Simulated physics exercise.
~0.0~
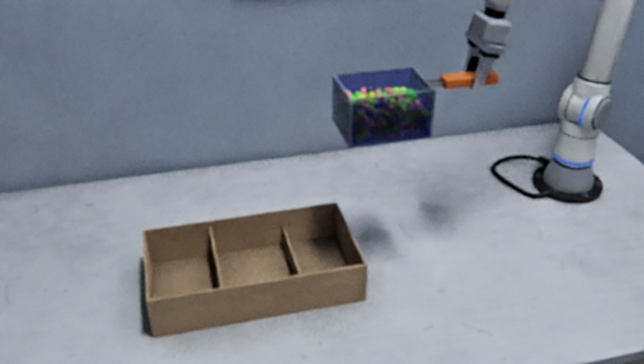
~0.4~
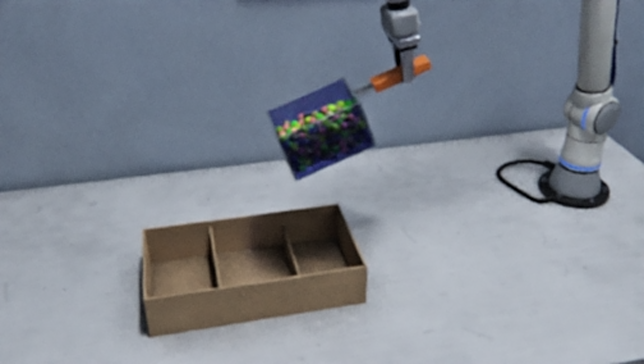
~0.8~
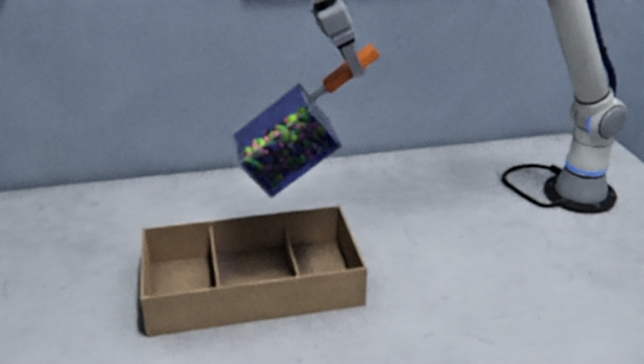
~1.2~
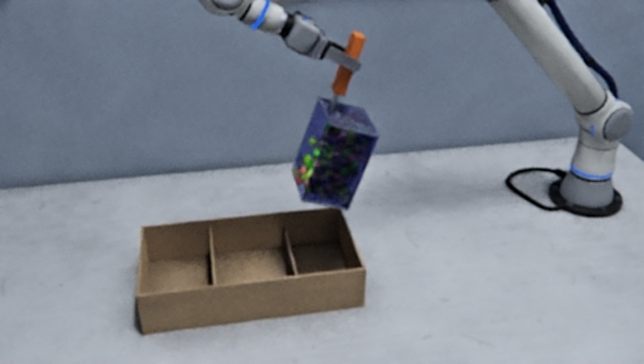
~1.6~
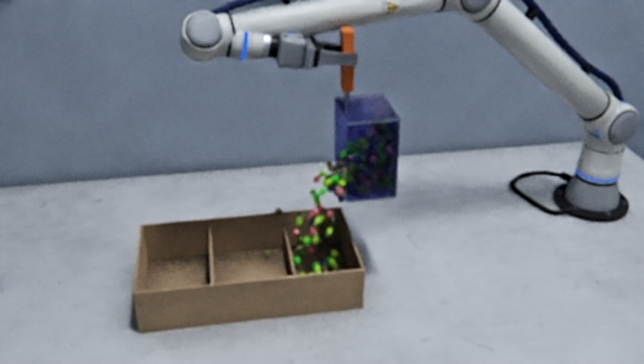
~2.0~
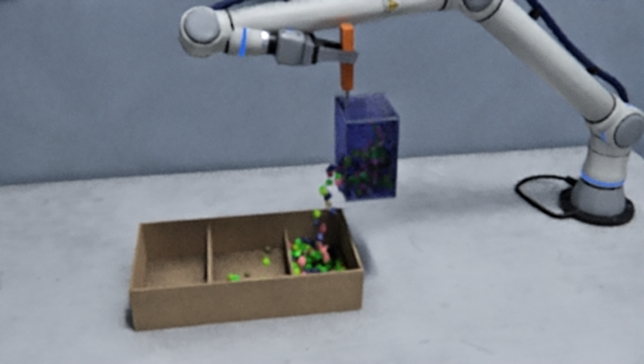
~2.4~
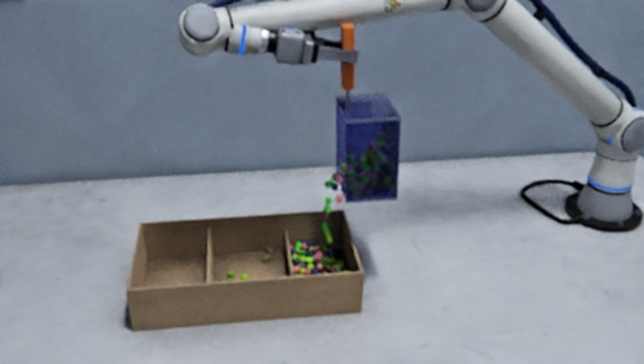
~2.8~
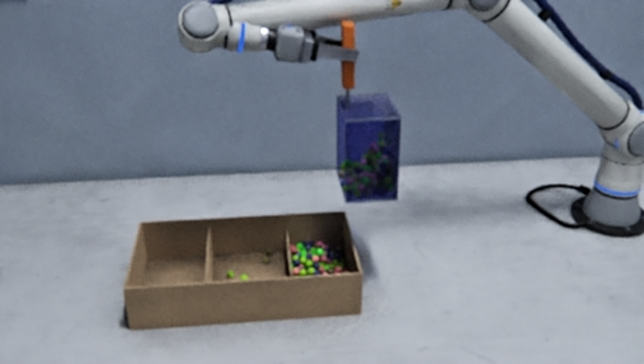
To begin with, a robot arm grips a dark blue see-through box of small colourful sweets by its orange handle, above a pale table holding an open brown crate with three parts. The arm carries the box left towards the crate, tipping it as it goes. It then swings back a little to the right, tilting the box further until it lies on its side. Sweets spill in a stream into the right-hand part, and a few land in the middle one. The flow thins and stops, leaving the box still with many sweets inside and the left part empty.
